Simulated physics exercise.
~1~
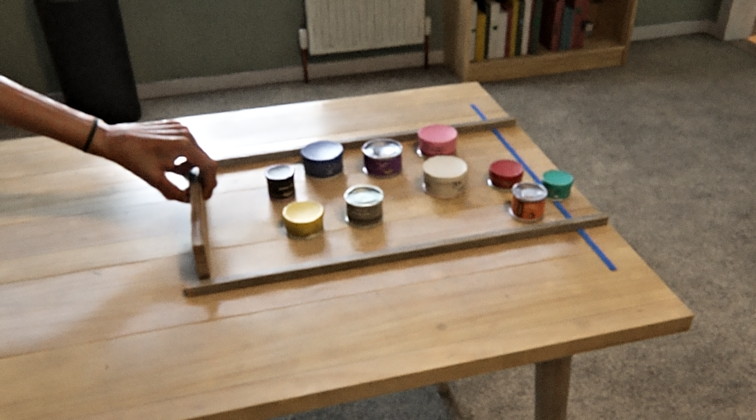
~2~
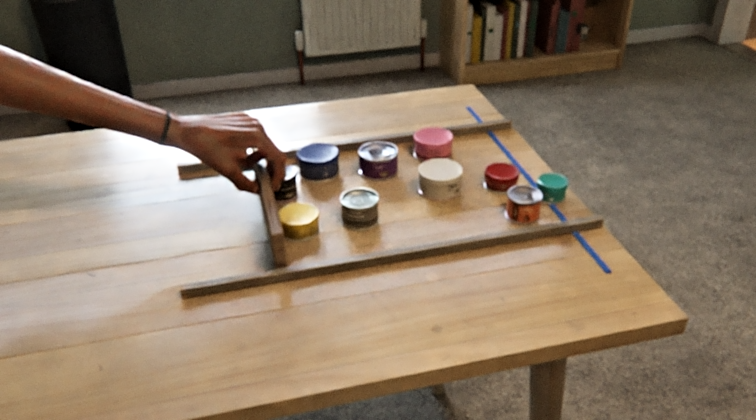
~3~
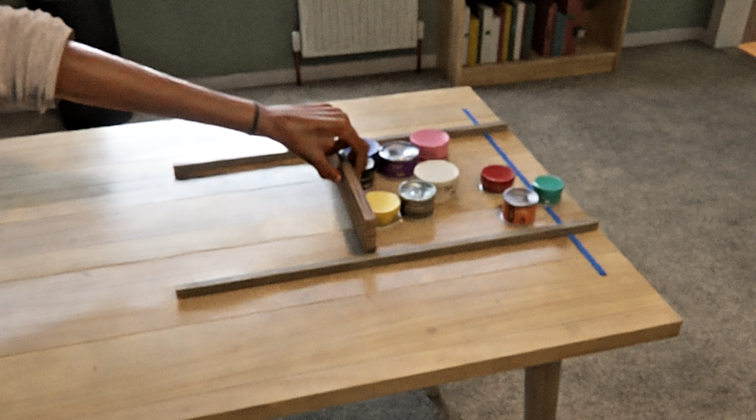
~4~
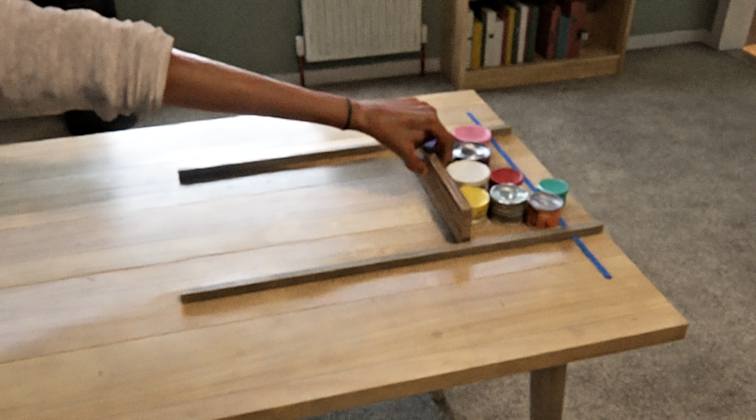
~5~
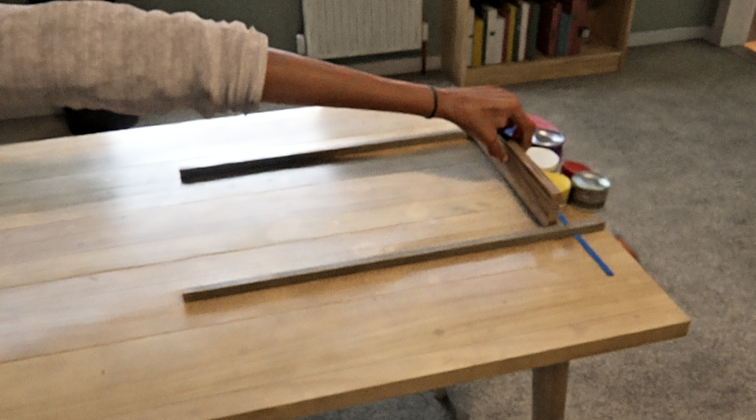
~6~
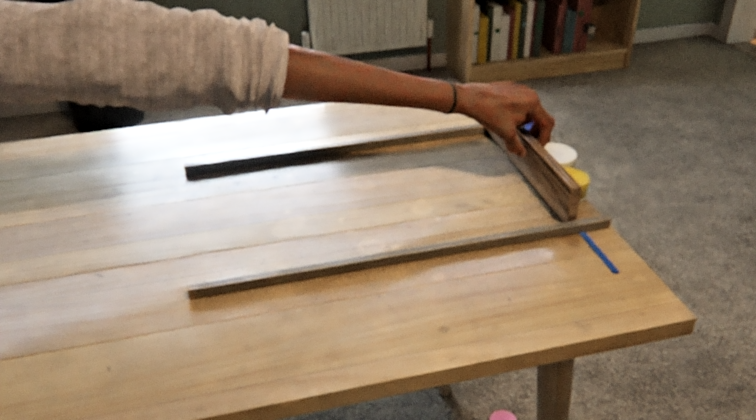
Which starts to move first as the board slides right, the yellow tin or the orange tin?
The yellow tin starts to move first, and the orange tin only shifts later as the board comes closer.
